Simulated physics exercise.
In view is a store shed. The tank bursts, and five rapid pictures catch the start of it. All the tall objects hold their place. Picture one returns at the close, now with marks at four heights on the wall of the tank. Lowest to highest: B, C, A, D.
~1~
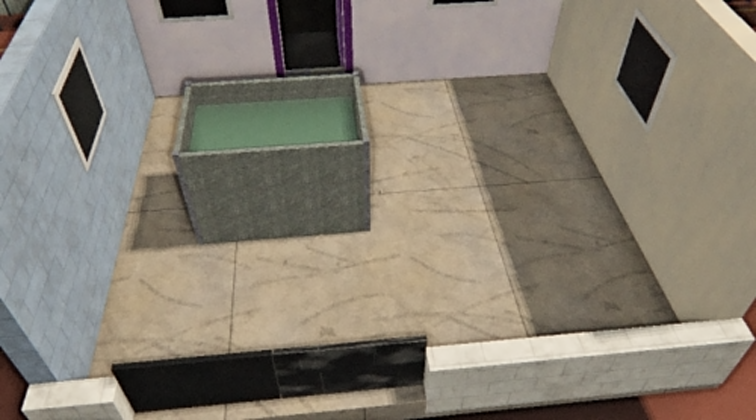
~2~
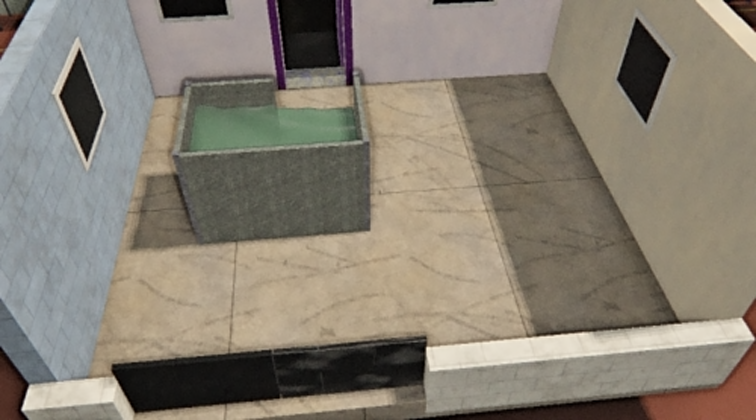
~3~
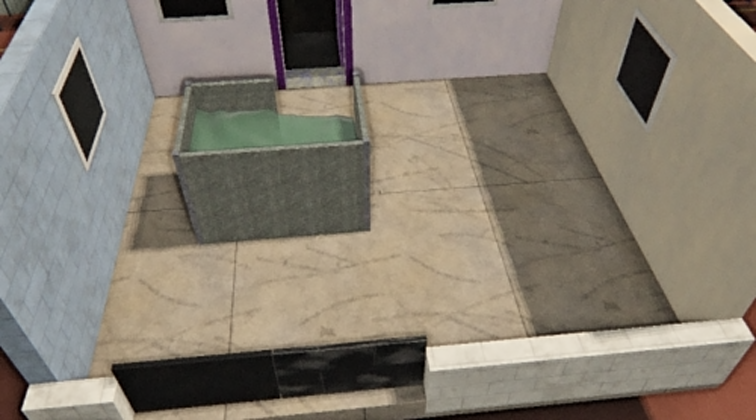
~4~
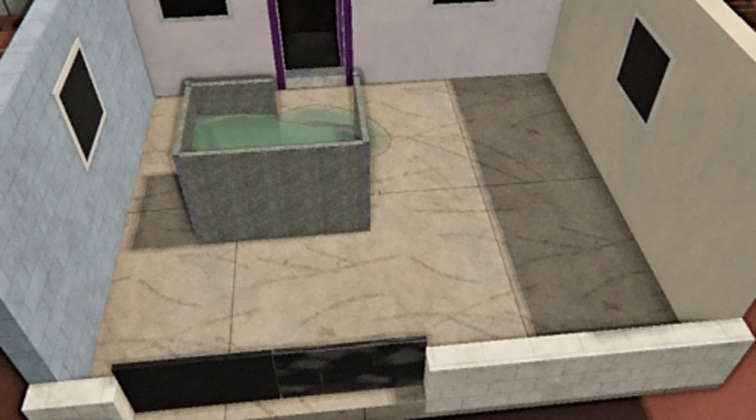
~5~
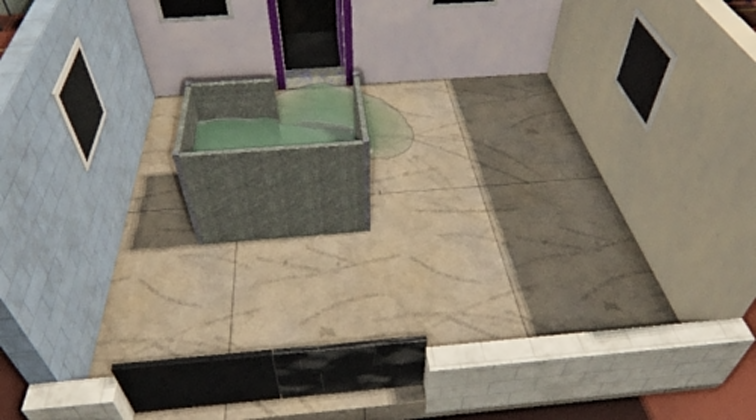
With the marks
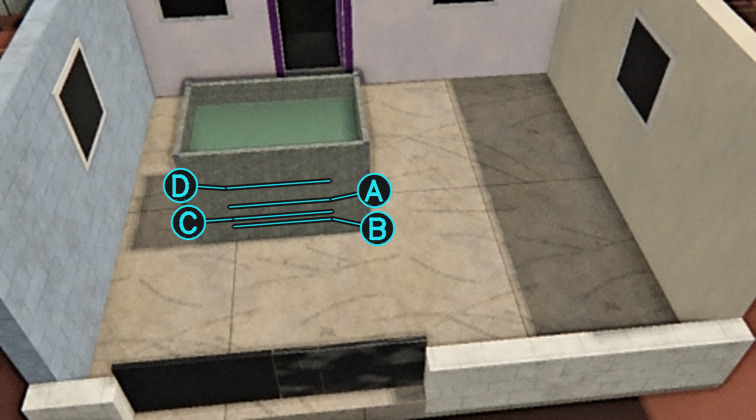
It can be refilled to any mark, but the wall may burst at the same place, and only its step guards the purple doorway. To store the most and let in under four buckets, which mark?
The limit is C.
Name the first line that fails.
The answer is A.
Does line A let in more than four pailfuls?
Yes.
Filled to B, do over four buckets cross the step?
No, not at all.
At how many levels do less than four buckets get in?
Two of the four.
On the marked copy, A at (280, 203); B at (283, 222); C at (282, 215); D at (277, 184); from the bottom up B, C, A, D.
If A is chosen, about 9 bucketfuls get in.
If B is chosen, nothing gets over.
If C is chosen, a bucket or two gets in.
If D is chosen, dozens of bucketfuls pour in.
